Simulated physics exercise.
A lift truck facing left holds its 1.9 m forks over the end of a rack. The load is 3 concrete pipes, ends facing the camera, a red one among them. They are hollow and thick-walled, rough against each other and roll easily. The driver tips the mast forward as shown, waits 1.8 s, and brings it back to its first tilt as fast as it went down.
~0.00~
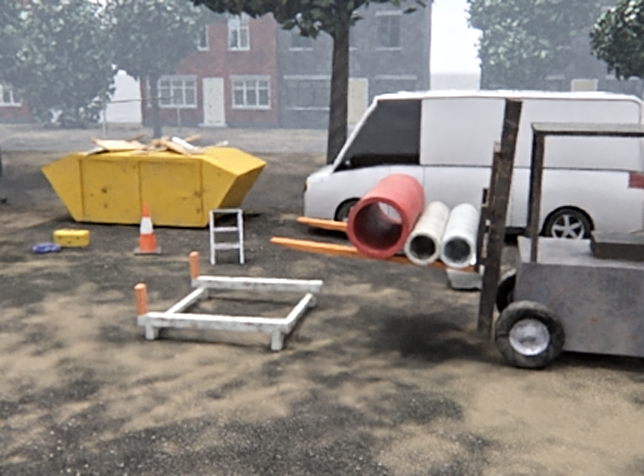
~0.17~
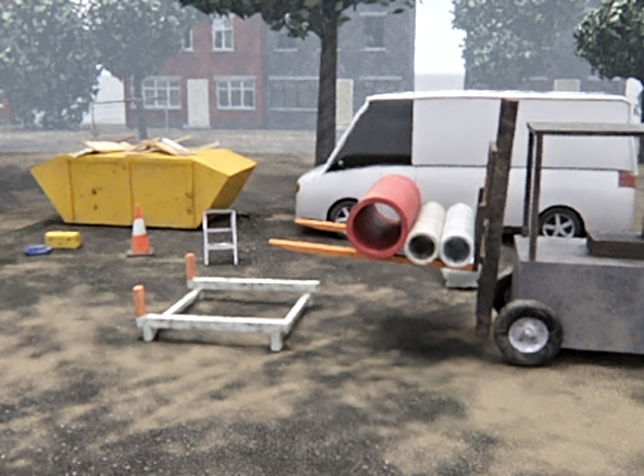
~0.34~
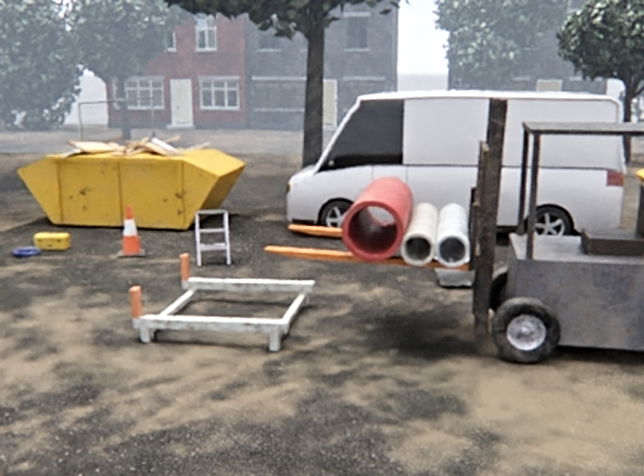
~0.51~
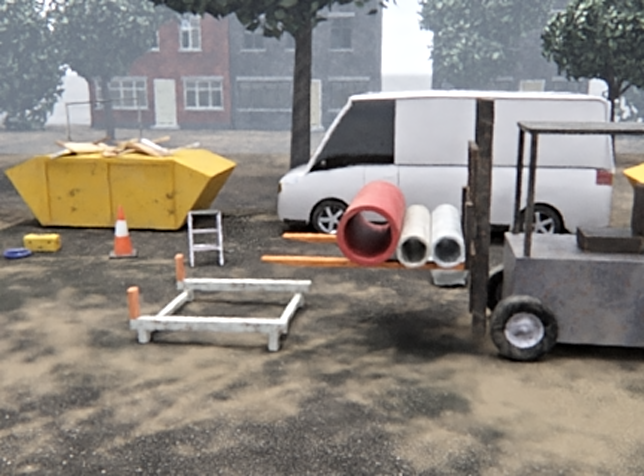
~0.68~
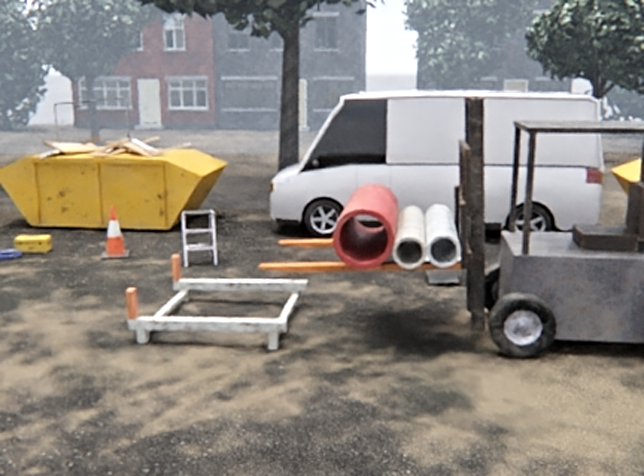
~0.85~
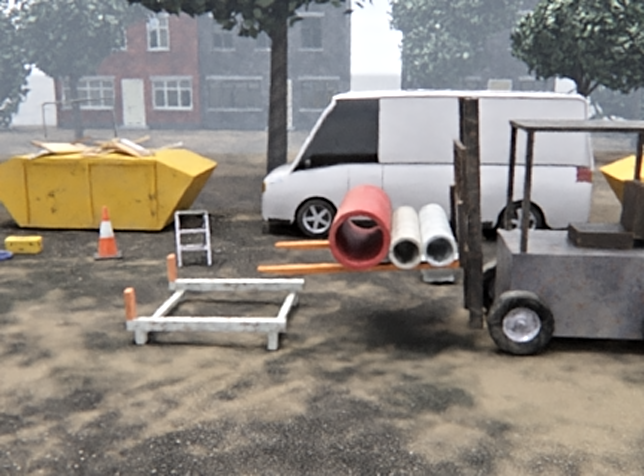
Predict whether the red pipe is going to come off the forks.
The red one rolls off the tips.
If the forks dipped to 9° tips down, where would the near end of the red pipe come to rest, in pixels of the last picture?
Near (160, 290).
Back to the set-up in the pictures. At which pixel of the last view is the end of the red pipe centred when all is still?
Around (158, 293).
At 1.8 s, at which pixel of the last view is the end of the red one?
At about (323, 242).
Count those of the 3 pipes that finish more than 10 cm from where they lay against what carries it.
In all, 2.
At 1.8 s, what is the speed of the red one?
Near 0.5 m/s.
Then, 1.8 s in, red is on the forks, 65 cm from the tips, rolling left; 0 gone from the forks.
Then, 3.0 s in, red is on the rack, 120 cm from the rack's far end, rolling left; 1 gone from the forks.
In the end (8.3 s), red is on the rack, 35 cm from the rack's far end; 2 gone from the forks.
